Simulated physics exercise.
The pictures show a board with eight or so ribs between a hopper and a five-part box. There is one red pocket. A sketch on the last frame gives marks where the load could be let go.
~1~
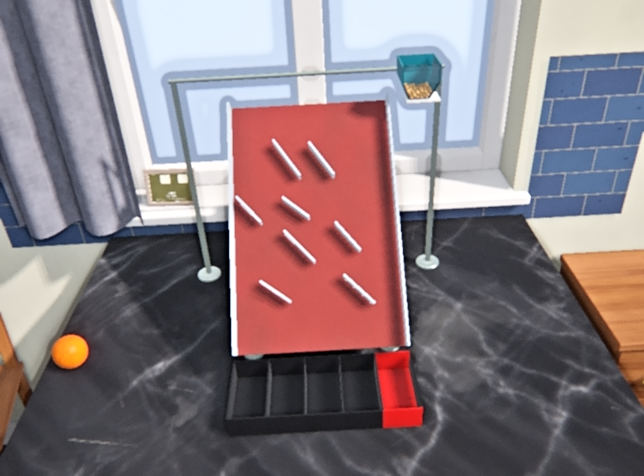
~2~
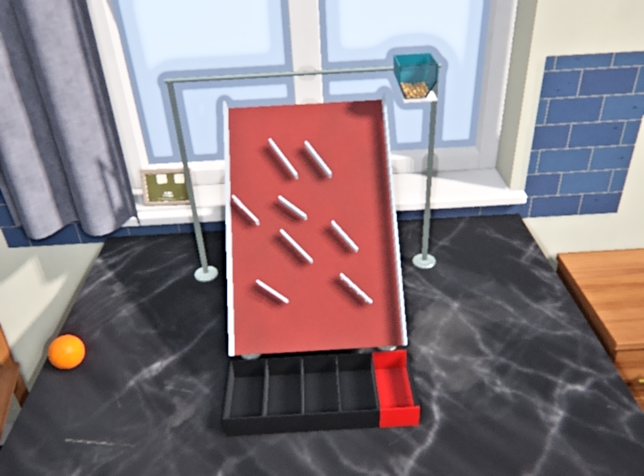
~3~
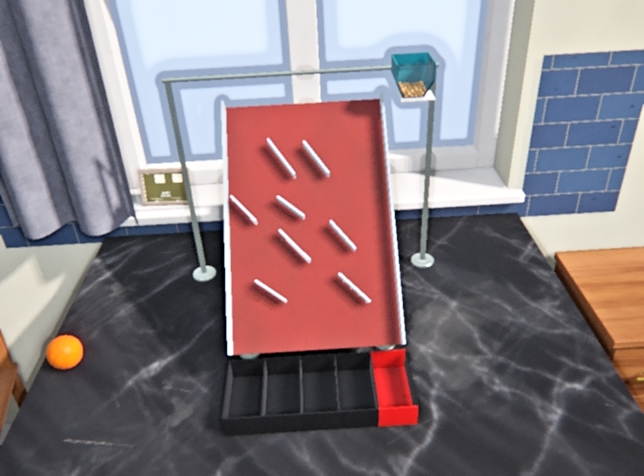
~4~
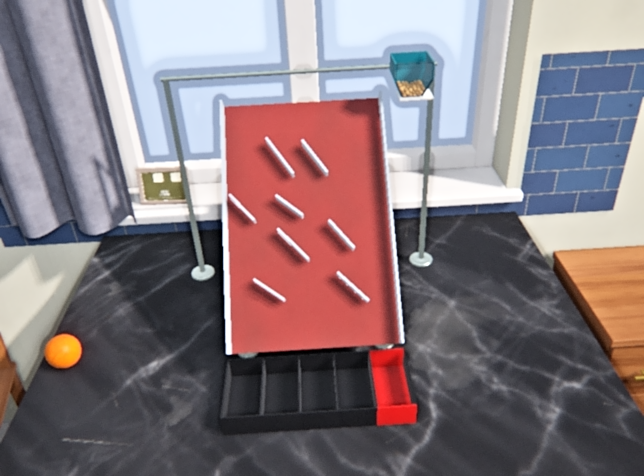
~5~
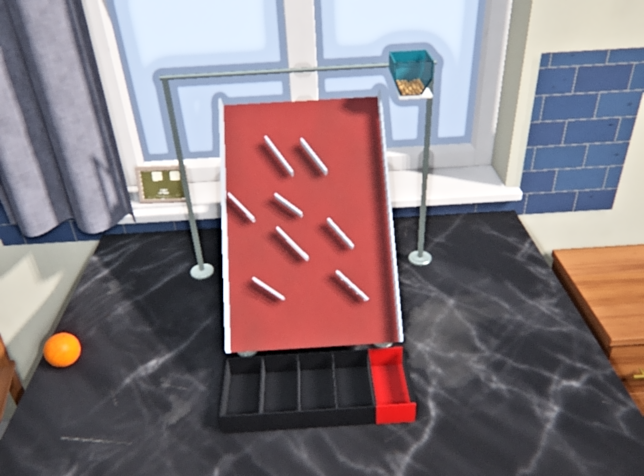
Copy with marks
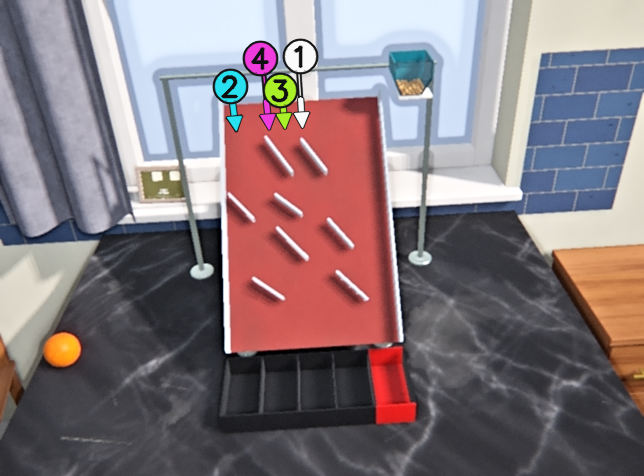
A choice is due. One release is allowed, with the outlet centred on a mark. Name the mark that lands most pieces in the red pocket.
1 works best here.
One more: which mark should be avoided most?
That would be 2.
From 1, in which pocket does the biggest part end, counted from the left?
It is the fifth one.
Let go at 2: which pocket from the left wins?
The third.
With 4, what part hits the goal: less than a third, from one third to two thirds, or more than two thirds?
Less than a third.
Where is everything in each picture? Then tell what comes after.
In the first frame, hopper at (418, 89), round wooden beads, door shut.
In the second frame, ribs (270, 139) to (296, 175), (306, 142) to (331, 173), (233, 196) to (257, 221).
In the third frame, ribs (277, 196) to (304, 216), (279, 230) to (310, 260), (330, 221) to (355, 248).
In the fourth frame, ribs (254, 279) to (284, 299), (338, 272) to (369, 300).
In the fifth frame, red pocket at (396, 412), number 5 of 5 from the left.
On the marked copy, mark 1 meets the board at (302, 122); mark 2 meets the board at (235, 125); mark 3 meets the board at (284, 123); mark 4 meets the board at (268, 124).
With 1, about half in the red pocket, about a quarter in other pockets, about a quarter outside the box.
With 2, a small part in the red pocket, most in other pockets, a stray few held on the board, a small part outside the box.
With 3, about a quarter in the red pocket, about half in other pockets, about a quarter outside the box.
With 4, about a quarter in the red pocket, about half in other pockets, about a quarter outside the box.
